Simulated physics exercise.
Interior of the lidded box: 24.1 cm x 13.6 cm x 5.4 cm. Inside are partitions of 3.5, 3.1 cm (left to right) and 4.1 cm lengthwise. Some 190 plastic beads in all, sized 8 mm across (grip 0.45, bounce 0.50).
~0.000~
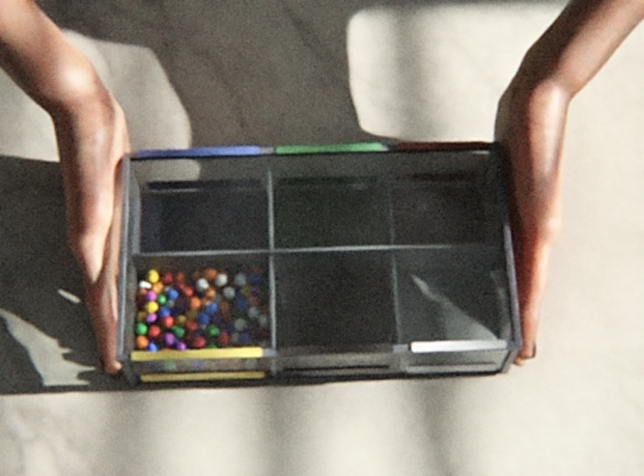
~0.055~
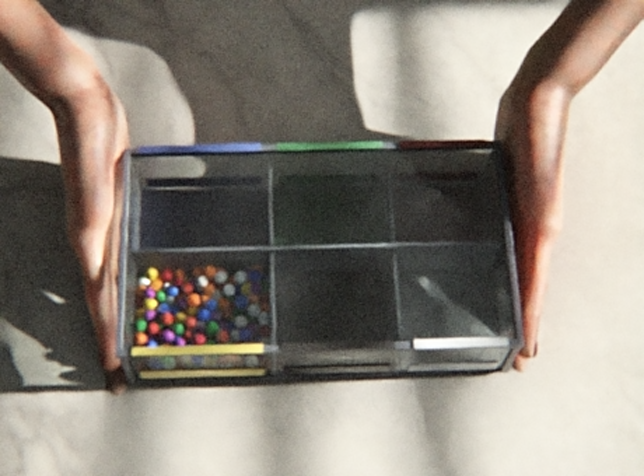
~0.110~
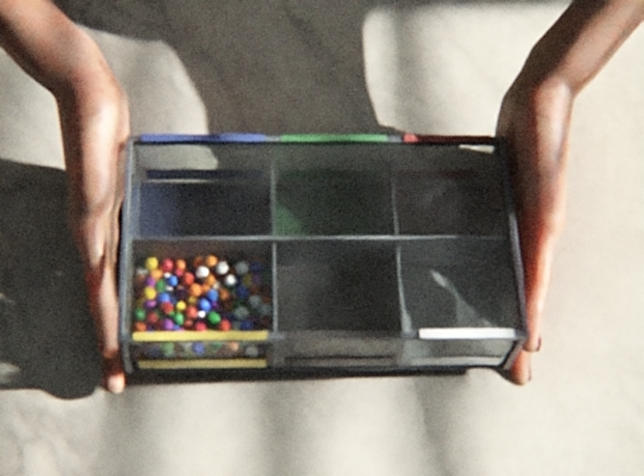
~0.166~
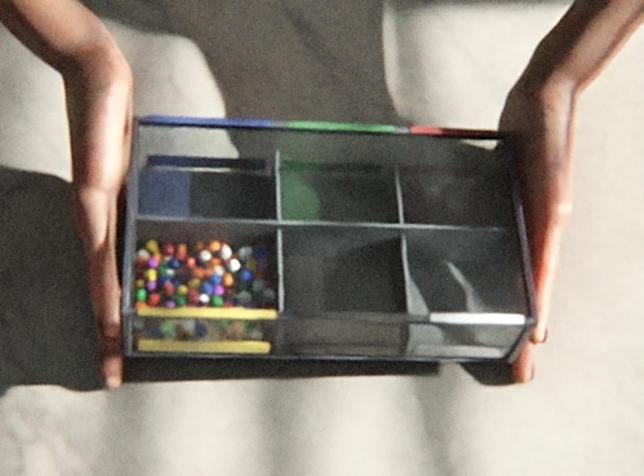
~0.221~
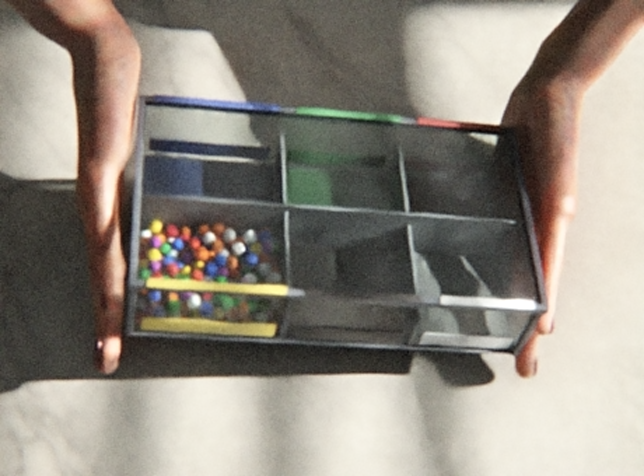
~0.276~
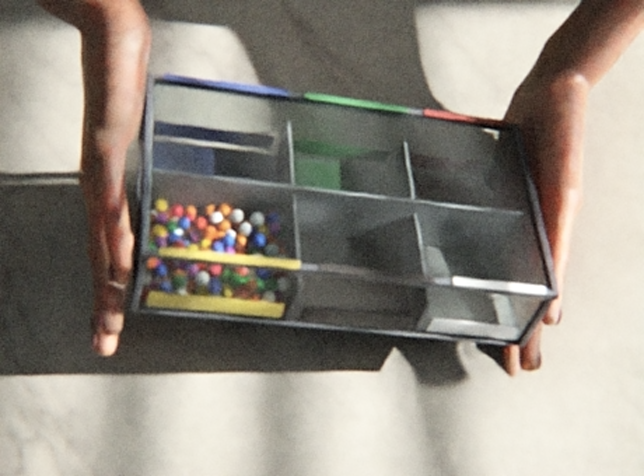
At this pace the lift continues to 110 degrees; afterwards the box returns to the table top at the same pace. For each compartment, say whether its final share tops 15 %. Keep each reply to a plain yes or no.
Here goes: Red compartment yes; blue compartment no; green compartment no; yellow compartment yes; white compartment no; black compartment no.
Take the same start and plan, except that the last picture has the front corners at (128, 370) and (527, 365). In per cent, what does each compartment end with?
Result - red: 0 %; blue: 0 %; green: 0 %; yellow: 90 %; white: 10 %; black: 5 %.
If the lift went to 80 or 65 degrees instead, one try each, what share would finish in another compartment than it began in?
20 % and 10 %.
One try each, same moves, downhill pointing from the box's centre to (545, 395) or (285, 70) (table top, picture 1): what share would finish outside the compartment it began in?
Near 50 and 30 percent, in that order.
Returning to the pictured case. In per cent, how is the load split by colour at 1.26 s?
Red 10, blue 5, green 5, yellow 75, white 0, black 5.
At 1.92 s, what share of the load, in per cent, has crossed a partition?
I'd say around 40 per cent.
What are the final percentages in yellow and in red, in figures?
Yellow: 60; red: 35.
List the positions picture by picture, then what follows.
In the first frame, box tilt 0 degrees, front corners at (123, 355) and (514, 343); yellow 100 %.
In the second frame, box tilt 1 degrees, front corners at (123, 351) and (516, 340).
In the third frame, box tilt 5 degrees, front corners at (124, 336) and (522, 332), lowest corner right back.
In the fourth frame, box tilt 10 degrees, front corners at (128, 311) and (531, 319), lowest corner right back.
In the fifth frame, box tilt 16 degrees, front corners at (136, 282) and (541, 306), lowest corner right back.
In the sixth frame, box tilt 21 degrees, front corners at (148, 250) and (551, 292), lowest corner right back; yellow 100 %. The box's pace is about 100 degrees a second.
Then, at 1.26 s, tilt 110 degrees; red 10 %, blue 5 %, green 5 %, yellow 75 %, black 5 %.
After 1.92 s, tilt 49 degrees; red 35 %, yellow 60 %.
Then, at 2.62 s, tilt 0 degrees; red 35 %, yellow 60 %.
At rest (3.0 s), red 35 %, blue 0 %, green 0 %, yellow 60 %, white 0 %, black 0 %.
